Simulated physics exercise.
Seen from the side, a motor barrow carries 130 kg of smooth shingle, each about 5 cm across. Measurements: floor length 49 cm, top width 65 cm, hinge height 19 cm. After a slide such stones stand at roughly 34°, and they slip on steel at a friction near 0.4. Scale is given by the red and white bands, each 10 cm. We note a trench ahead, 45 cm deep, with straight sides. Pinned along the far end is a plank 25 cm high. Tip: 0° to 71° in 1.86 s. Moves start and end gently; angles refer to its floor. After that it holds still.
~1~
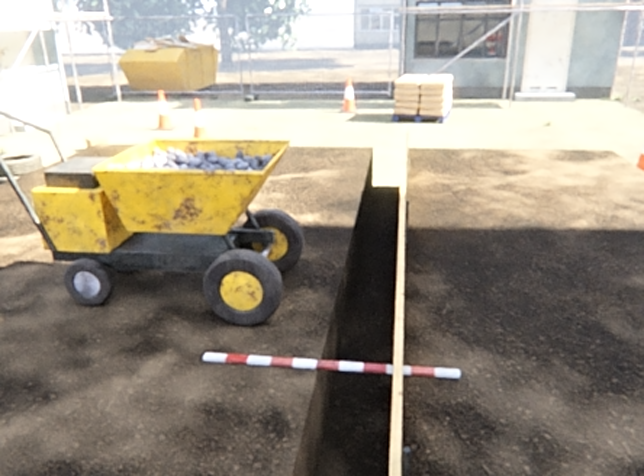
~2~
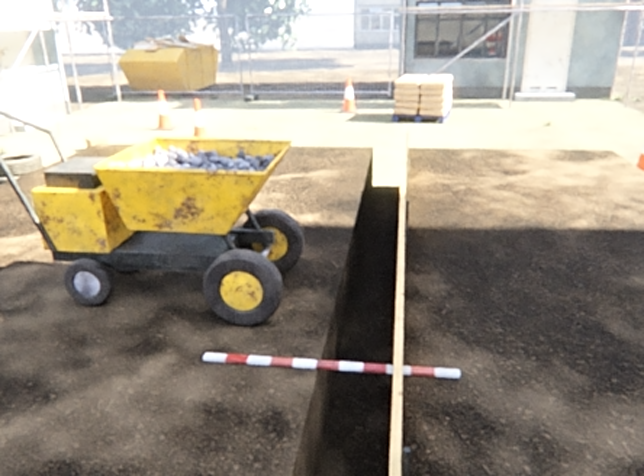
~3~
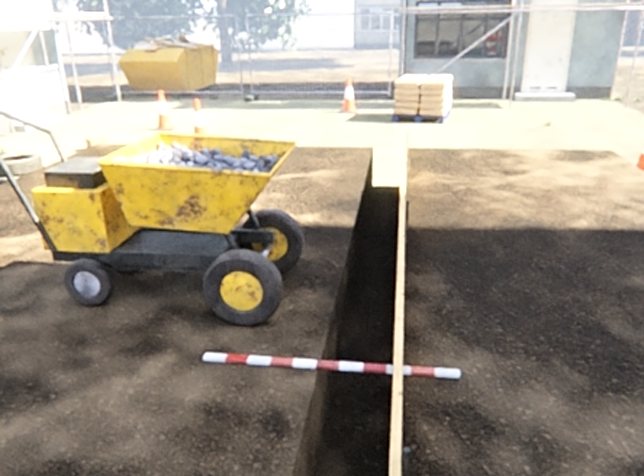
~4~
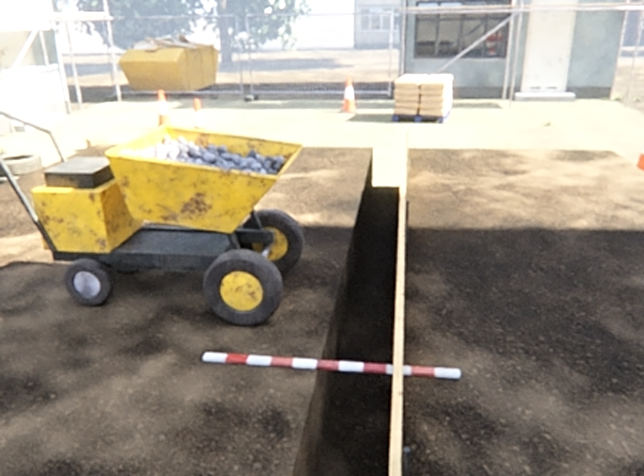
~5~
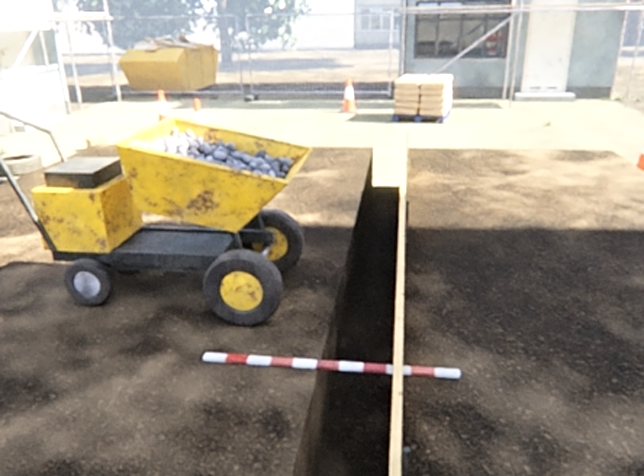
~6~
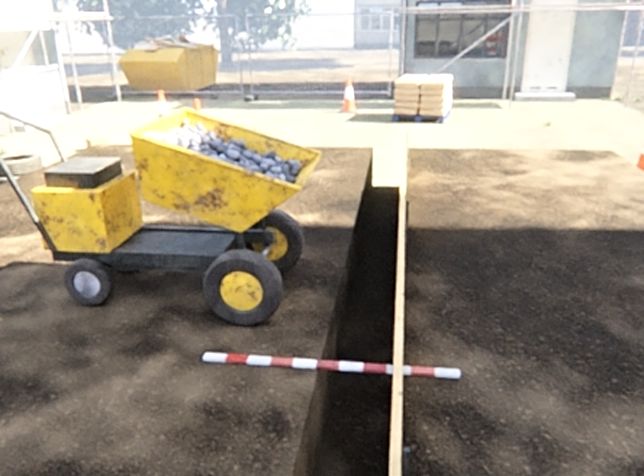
The clip shows a yellow motor barrow loaded with grey stones standing left of a straight-sided trench, a red and white banded pole lying across it; the barrow's skip gradually tilts forward to the right while its wheels stay still.
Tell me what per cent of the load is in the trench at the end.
Some 71 per cent.
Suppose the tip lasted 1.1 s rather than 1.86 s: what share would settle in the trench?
Near 65 per cent.
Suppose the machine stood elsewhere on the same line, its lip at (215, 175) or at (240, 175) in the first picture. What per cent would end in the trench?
That gives roughly 100 per cent and roughly 100 per cent.
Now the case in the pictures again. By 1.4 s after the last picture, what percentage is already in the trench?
About 30 per cent by then.
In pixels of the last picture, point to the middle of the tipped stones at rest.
Around (380, 354).
Then, 0.8 s after the last picture the floor is at 60°, 98 % in the skip, 2 % in the trench; the foremost stones are at (387, 272).
Then, 1.4 s after the last picture the floor is at 71°, 51 % in the skip, 29 % in the trench, 20 % past the trench; the foremost stones are at (513, 309).
Then, 1.7 s after the last picture the floor is at 71°, 27 % in the skip, 45 % in the trench, 28 % past the trench; the foremost stones are at (571, 303).
Then, 3.7 s after the last picture the floor is at 71°, 0 % in the skip, 71 % in the trench, 29 % past the trench; the foremost stones are at (612, 305).
